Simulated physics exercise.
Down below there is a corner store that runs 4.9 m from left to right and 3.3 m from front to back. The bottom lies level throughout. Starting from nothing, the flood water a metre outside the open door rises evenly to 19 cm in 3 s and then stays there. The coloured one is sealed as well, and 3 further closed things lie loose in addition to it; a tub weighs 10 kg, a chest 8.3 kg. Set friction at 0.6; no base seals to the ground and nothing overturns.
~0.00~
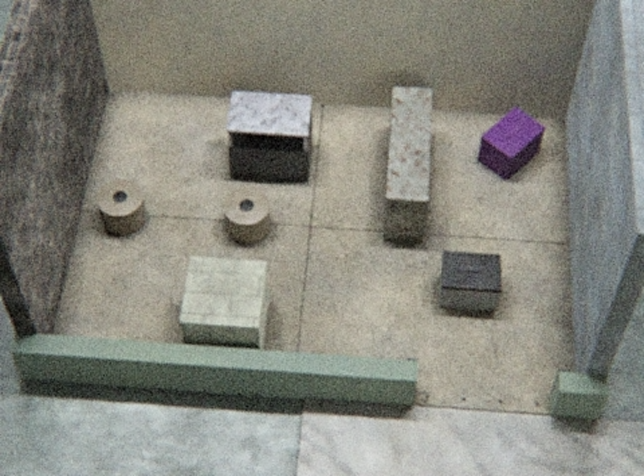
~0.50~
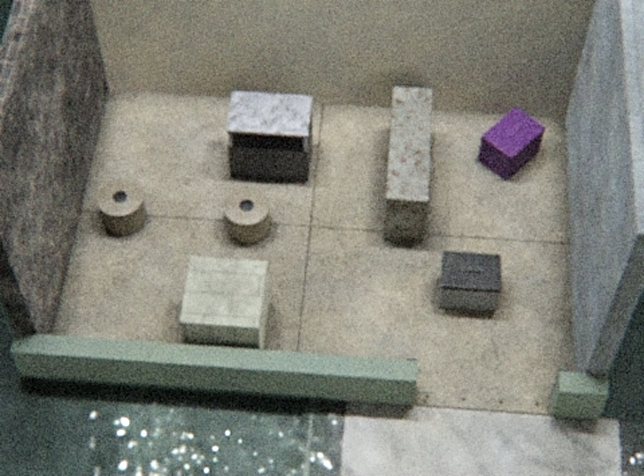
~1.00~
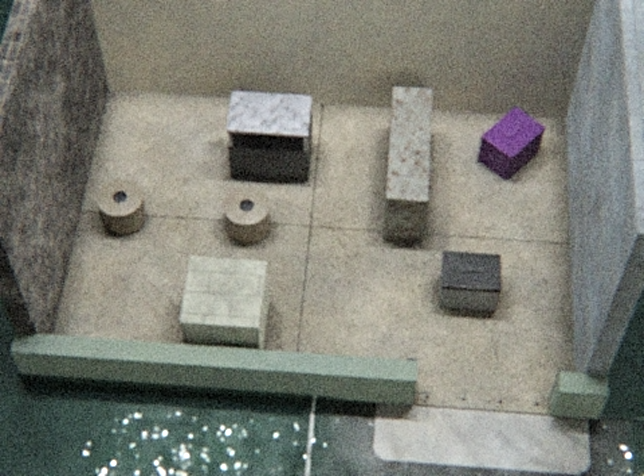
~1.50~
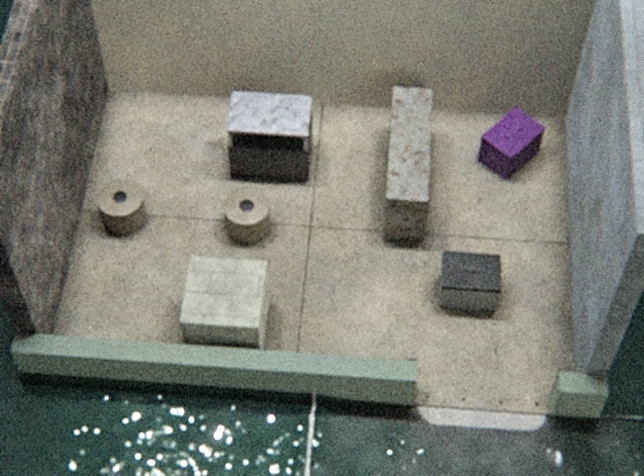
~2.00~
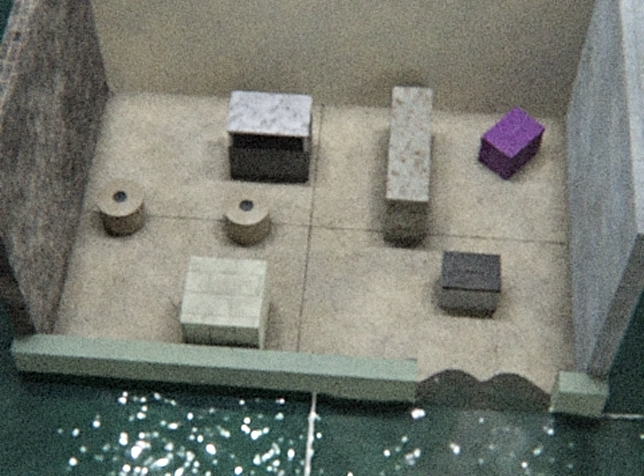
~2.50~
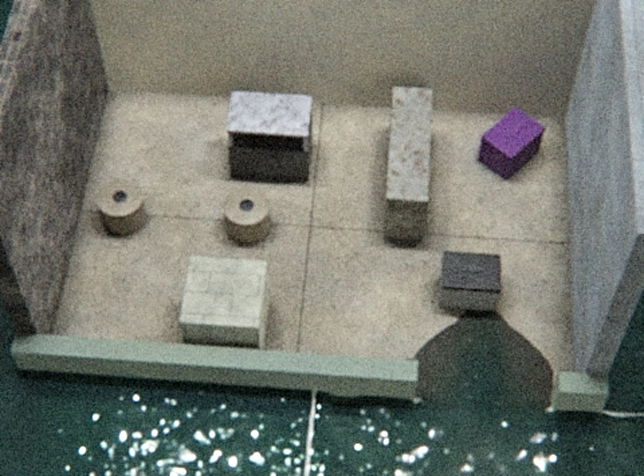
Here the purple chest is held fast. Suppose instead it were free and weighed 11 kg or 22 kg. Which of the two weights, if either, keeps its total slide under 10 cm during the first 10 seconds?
It will still move too far with both.
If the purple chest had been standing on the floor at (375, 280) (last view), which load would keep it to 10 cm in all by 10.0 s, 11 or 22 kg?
Neither is enough.
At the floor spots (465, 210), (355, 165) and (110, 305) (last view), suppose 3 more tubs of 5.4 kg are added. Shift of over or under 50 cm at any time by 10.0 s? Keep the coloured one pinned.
In turn: Beyond it, within it, within it.
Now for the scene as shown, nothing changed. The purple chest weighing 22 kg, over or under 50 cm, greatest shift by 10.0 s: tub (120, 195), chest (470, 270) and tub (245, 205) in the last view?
Reading the three in turn gives not surpassed, surpassed and not surpassed.
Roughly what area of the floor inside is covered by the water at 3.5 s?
Wet: Near 3.5 m2.
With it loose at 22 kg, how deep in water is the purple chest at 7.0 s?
16 cm, roughly.
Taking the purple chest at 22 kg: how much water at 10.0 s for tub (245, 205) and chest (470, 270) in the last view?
First roughly 5 cm, second roughly 16 cm.
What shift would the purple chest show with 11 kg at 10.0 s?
About 60 cm.
After 3.5 s the purple chest would be 0 cm from its start with 11 kg and 0 cm from its start with 22 kg; 0 cm of water round it then.
After 4.5 s the purple chest would be 2 cm from its start with 11 kg and 0 cm from its start with 22 kg; 4 cm of water round it then.
After 7.0 s the purple chest would be 25 cm from its start with 11 kg and 29 cm from its start with 22 kg; 16 cm of water round it then.
After 10.0 s the purple chest would be 65 cm from its start with 11 kg and 40 cm from its start with 22 kg; 16 cm of water round it then.
